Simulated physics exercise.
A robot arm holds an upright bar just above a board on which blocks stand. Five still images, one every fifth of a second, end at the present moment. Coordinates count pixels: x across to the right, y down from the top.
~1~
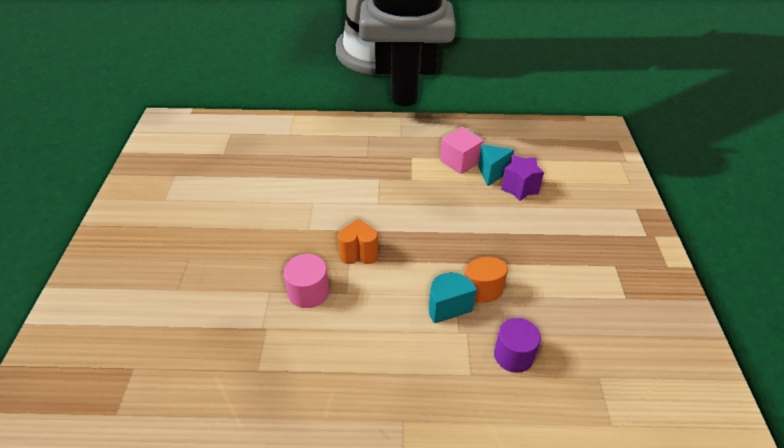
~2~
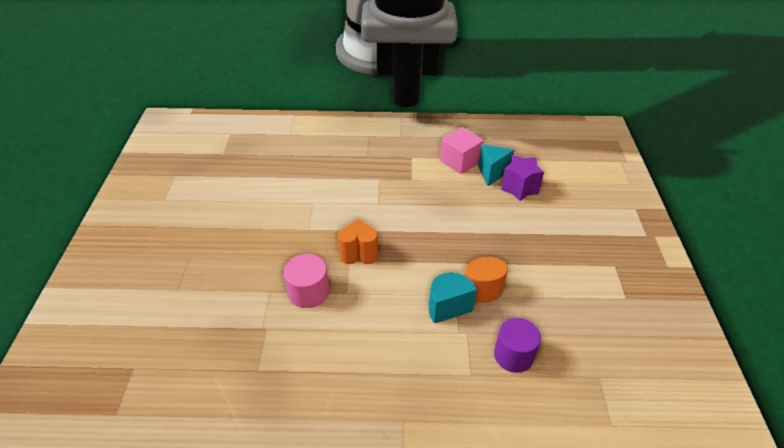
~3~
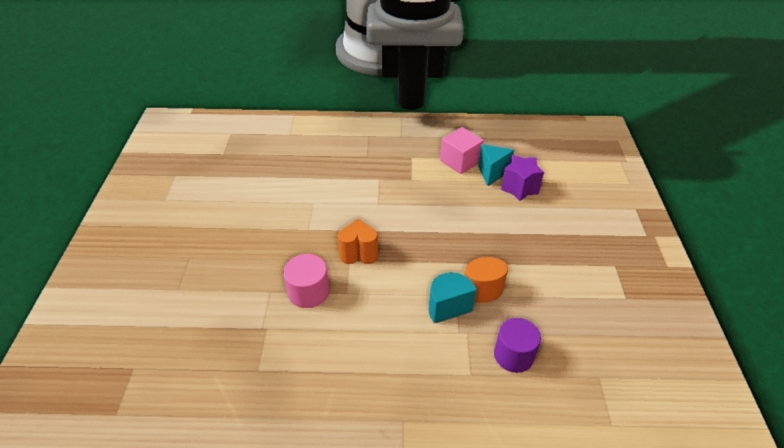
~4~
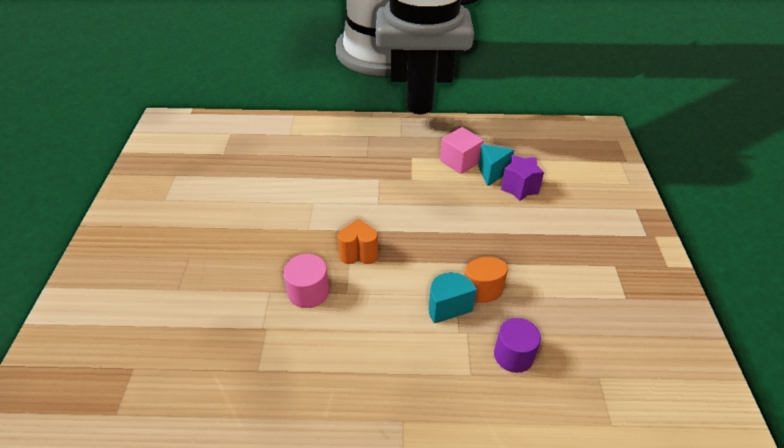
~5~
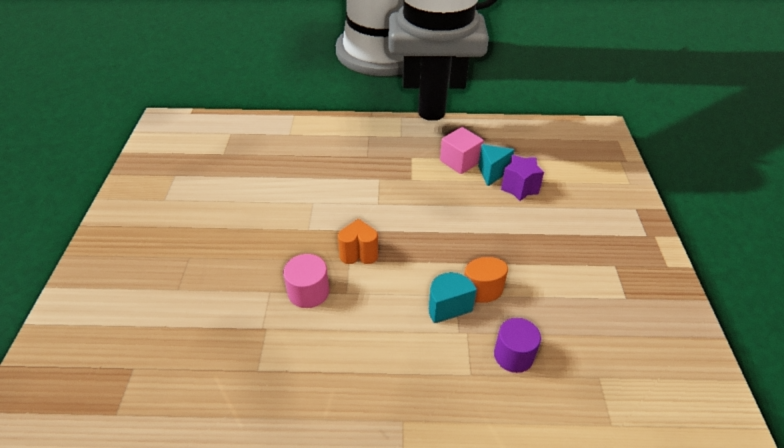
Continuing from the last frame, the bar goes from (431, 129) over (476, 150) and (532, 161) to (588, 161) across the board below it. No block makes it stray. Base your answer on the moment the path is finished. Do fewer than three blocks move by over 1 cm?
It seems so.
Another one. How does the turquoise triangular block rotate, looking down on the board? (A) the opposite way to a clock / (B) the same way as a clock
The correct letter is A.
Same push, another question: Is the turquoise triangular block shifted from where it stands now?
The answer is yes.
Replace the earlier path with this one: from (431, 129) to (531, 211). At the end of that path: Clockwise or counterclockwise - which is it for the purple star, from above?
Viewed from above: Anti-clockwise.
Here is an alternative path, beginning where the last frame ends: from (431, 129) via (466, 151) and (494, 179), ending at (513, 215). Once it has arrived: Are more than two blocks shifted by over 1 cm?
Yes - that is the case.
On the path given first. One third of the way, bar at (479, 134); pink four-sided block at (469, 145), turned 50° clockwise; turquoise triangular block at (499, 160), turned 35° anticlockwise.
Two thirds of the way, bar at (536, 145); pink four-sided block at (471, 145), turned 65° clockwise; turquoise triangular block at (497, 161), turned 45° anticlockwise.
At the end, bar at (594, 145); pink four-sided block at (471, 145), turned 65° clockwise; turquoise triangular block at (497, 161), turned 45° anticlockwise; purple star still.
